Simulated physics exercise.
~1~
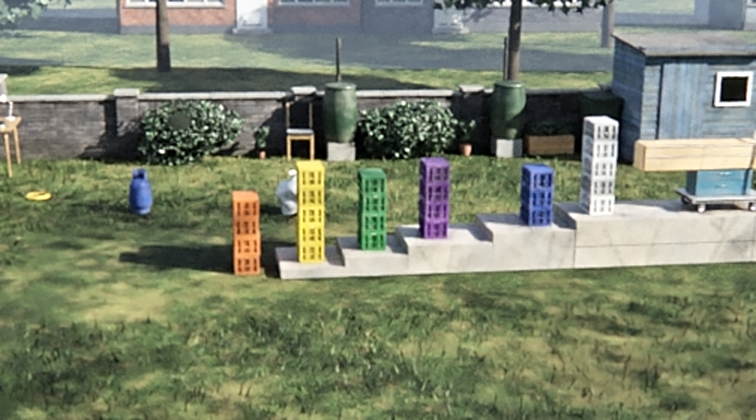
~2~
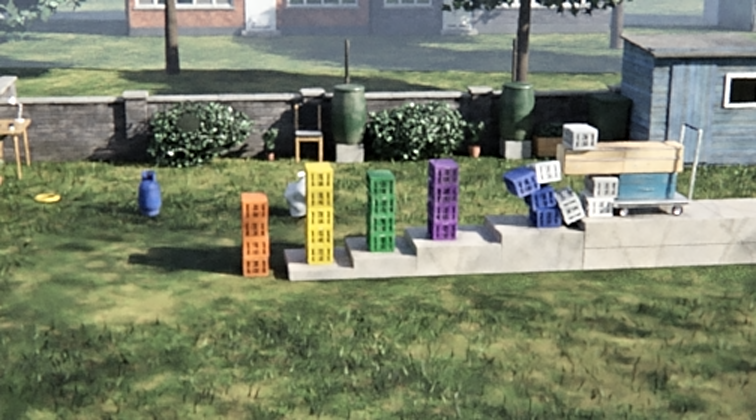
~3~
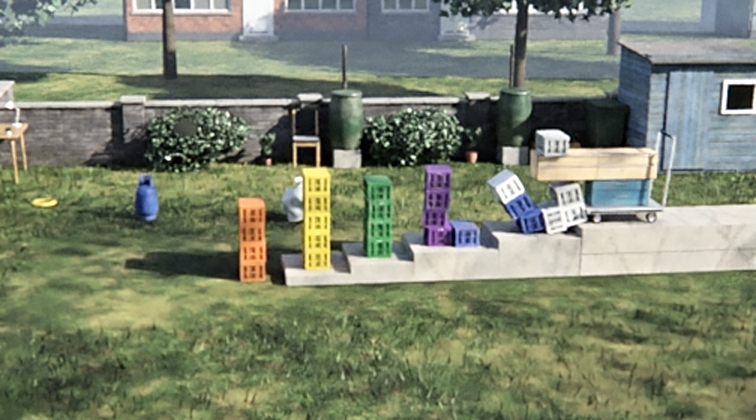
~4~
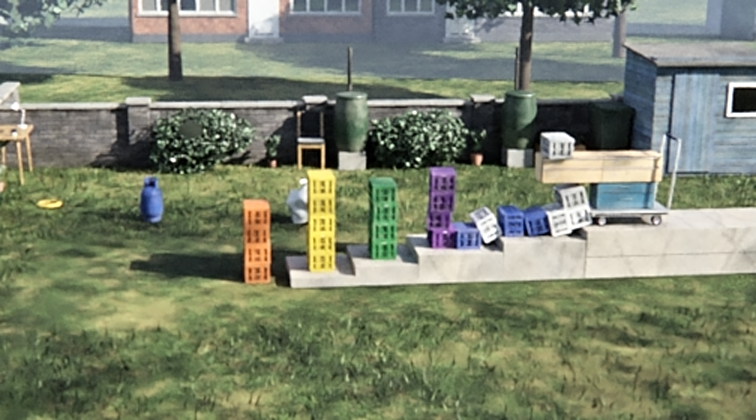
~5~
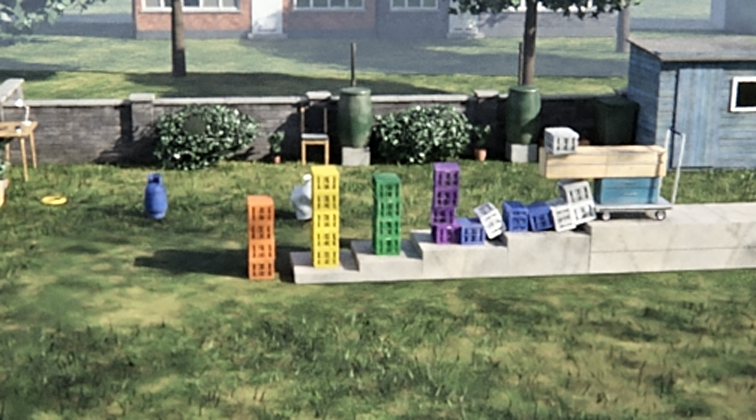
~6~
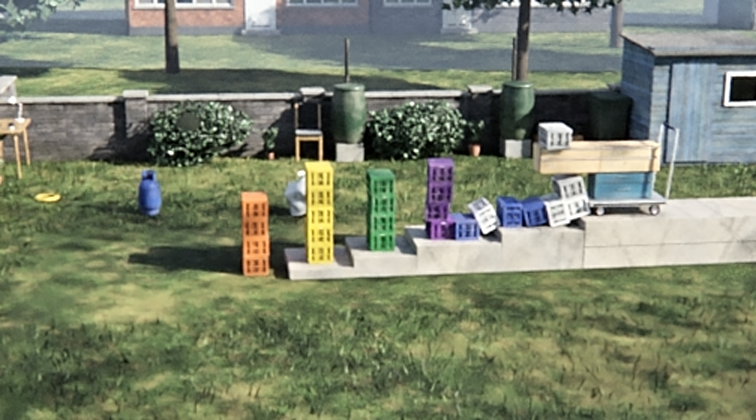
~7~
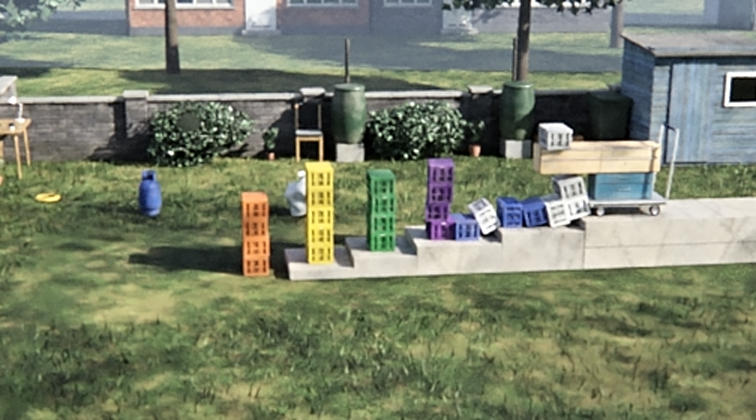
In a garden, a trolley knocks over the white and blue crates, leaving purple standing.
